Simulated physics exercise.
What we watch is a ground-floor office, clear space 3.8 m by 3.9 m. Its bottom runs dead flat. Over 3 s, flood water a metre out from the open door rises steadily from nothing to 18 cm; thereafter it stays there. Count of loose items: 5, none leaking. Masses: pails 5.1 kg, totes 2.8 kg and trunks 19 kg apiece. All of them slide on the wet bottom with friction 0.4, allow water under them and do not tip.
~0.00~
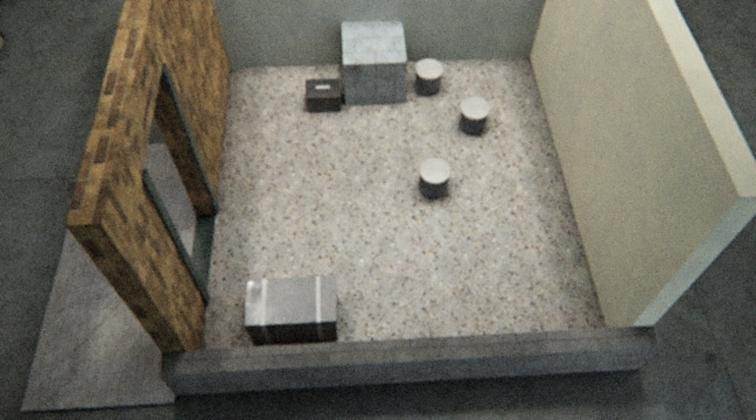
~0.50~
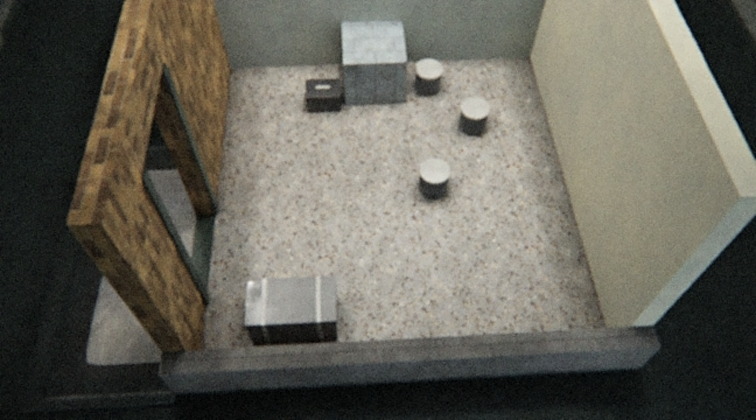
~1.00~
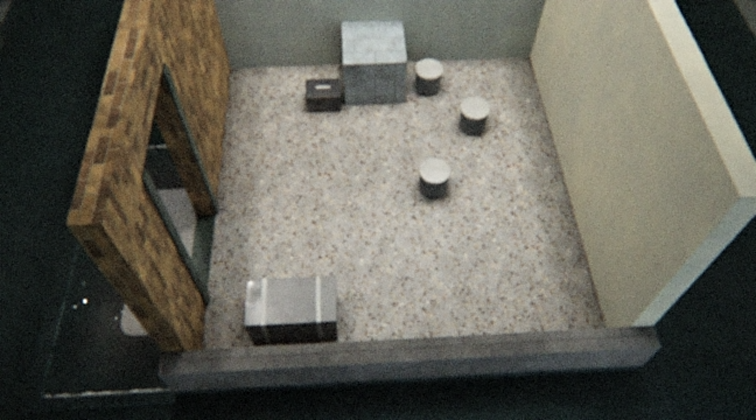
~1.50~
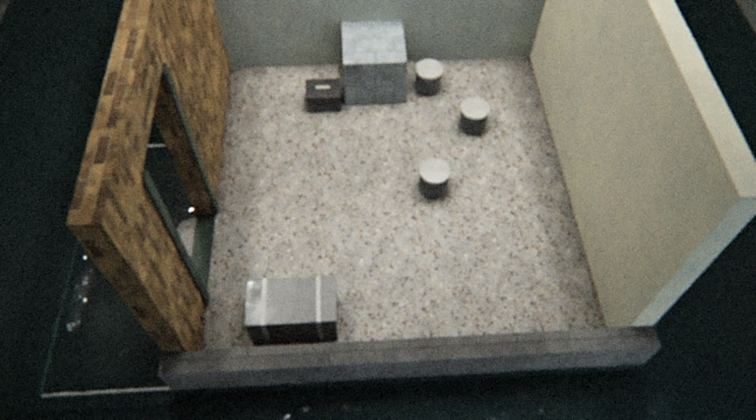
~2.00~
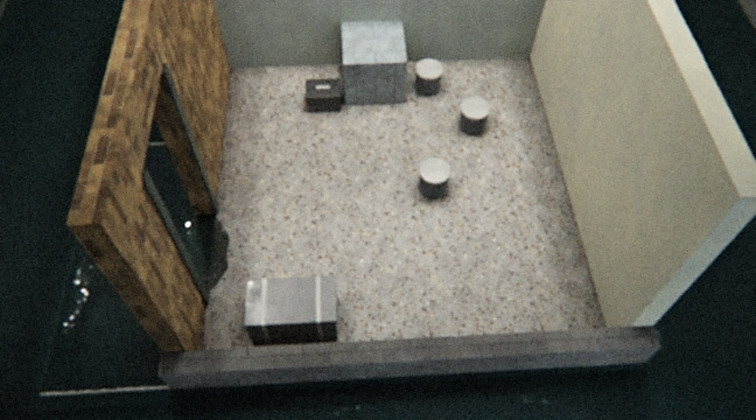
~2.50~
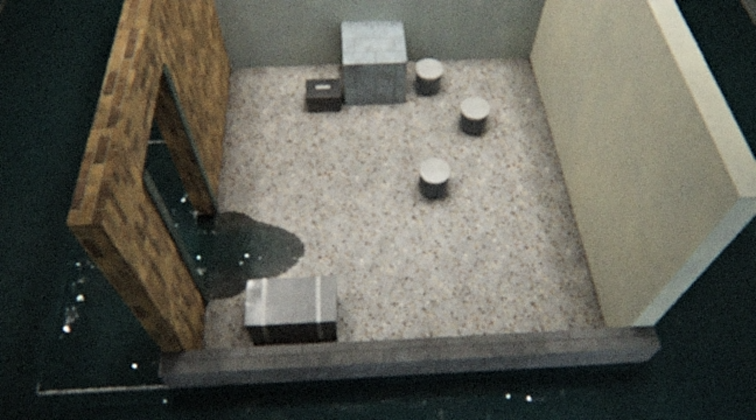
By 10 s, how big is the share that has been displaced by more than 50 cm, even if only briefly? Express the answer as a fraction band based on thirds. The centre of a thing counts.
The band is under one third.
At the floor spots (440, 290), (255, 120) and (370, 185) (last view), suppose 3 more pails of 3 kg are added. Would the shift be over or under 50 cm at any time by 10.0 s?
In order: Farther; not as far; farther.
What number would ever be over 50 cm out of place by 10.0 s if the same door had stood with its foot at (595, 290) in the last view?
Result: 1.
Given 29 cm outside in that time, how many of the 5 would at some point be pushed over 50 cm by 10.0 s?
4.
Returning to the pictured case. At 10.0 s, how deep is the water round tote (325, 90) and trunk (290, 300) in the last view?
First roughly 2 cm, second roughly 6 cm.
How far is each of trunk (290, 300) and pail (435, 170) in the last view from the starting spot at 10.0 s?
Net displacement, in order: 20 cm; 50 cm.
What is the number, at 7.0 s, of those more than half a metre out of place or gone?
At that time I count 0.
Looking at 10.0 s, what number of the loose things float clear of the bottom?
At that moment 4.
After 3.5 s 0 of 5 are over 50 cm from their spots; 0 afloat.
After 4.5 s 0 of 5 are over 50 cm from their spots; 0 afloat.
After 7.0 s 0 of 5 are over 50 cm from their spots; 0 afloat.
After 10.0 s 1 of 5 are over 50 cm from their spots, and 1 have been at some point; 4 afloat.
